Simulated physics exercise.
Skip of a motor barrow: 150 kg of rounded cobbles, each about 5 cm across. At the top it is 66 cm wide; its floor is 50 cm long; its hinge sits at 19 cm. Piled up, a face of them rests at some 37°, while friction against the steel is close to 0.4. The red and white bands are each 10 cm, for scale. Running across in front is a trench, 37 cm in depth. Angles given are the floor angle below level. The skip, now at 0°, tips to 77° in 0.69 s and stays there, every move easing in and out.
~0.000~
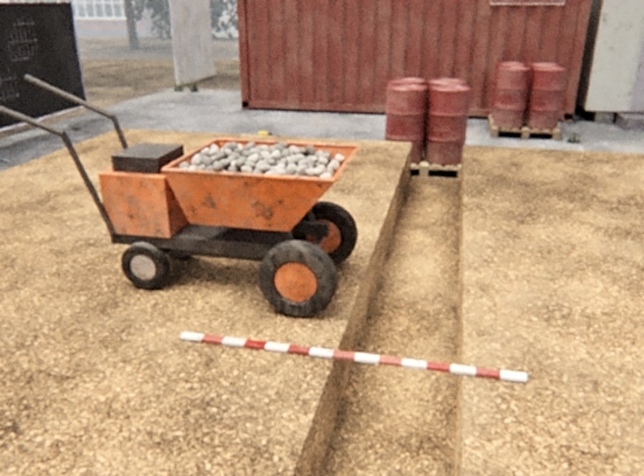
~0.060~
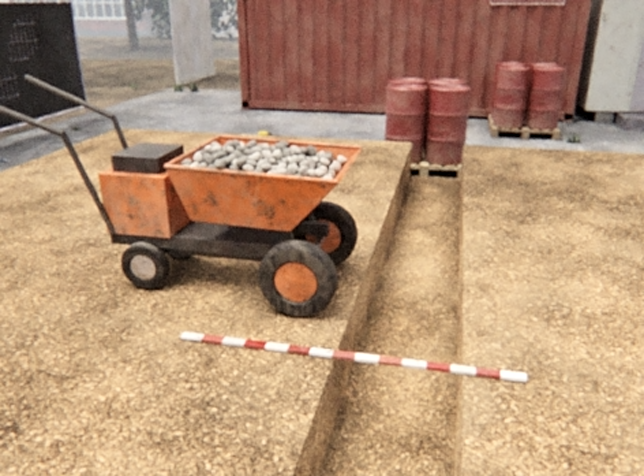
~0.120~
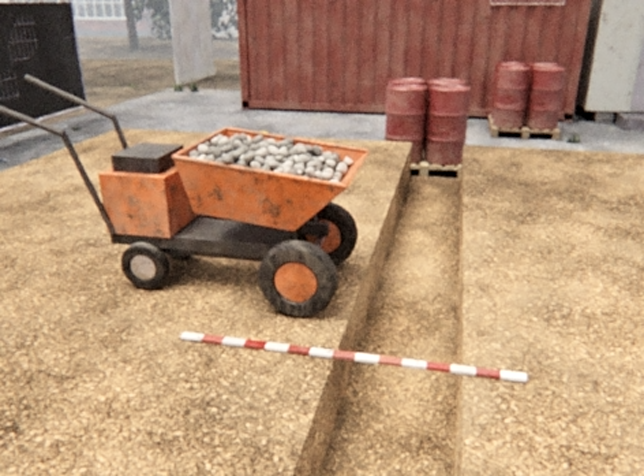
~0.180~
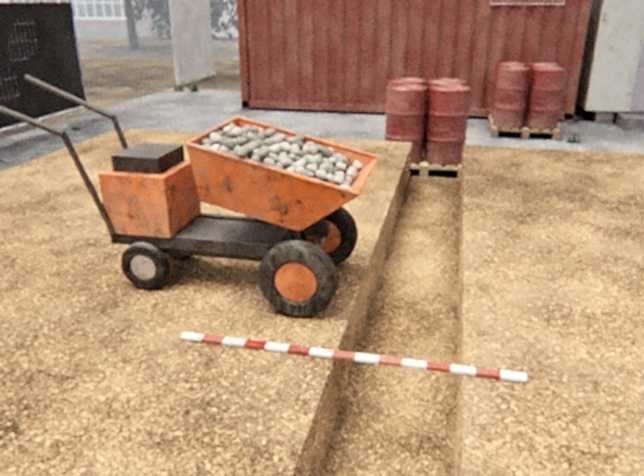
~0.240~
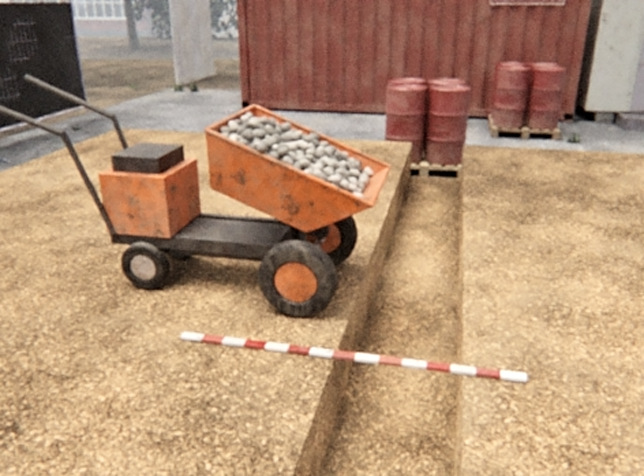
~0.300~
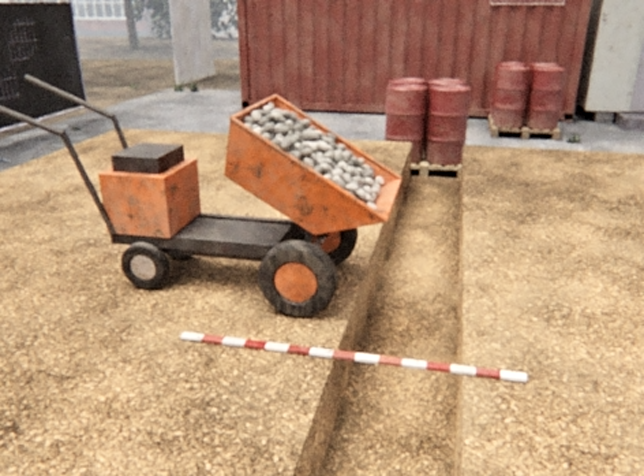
The orange skip of a motor barrow, loaded with grey stones, sat level at first, then tilted steadily down to the right, its back end rising beside a narrow trench.
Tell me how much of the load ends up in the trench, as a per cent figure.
Some 62 per cent ends up in the trench.
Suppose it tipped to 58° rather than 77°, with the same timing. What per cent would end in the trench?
It would be close to 50 percent.
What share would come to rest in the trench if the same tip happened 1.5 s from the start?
With that change, it comes to around 75 per cent.
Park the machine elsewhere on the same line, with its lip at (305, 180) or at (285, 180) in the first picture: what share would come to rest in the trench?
I'd expect some 90 per cent, then some 100.
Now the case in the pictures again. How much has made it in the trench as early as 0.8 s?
Something like 30 in a hundred.
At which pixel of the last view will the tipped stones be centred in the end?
Around (445, 348).
After 0.5 s the floor is at 65°; 100 % in the skip; the foremost stones are at (421, 249).
After 0.8 s the floor is at 77°; 46 % in the skip, 32 % in the trench, 22 % past the trench; the foremost stones are at (516, 311).
After 1.1 s the floor is at 77°; 4 % in the skip, 57 % in the trench, 38 % past the trench; the foremost stones are past the picture's edge.
After 3.1 s the floor is at 77°; 0 % in the skip, 62 % in the trench, 38 % past the trench; the foremost stones are past the picture's edge.
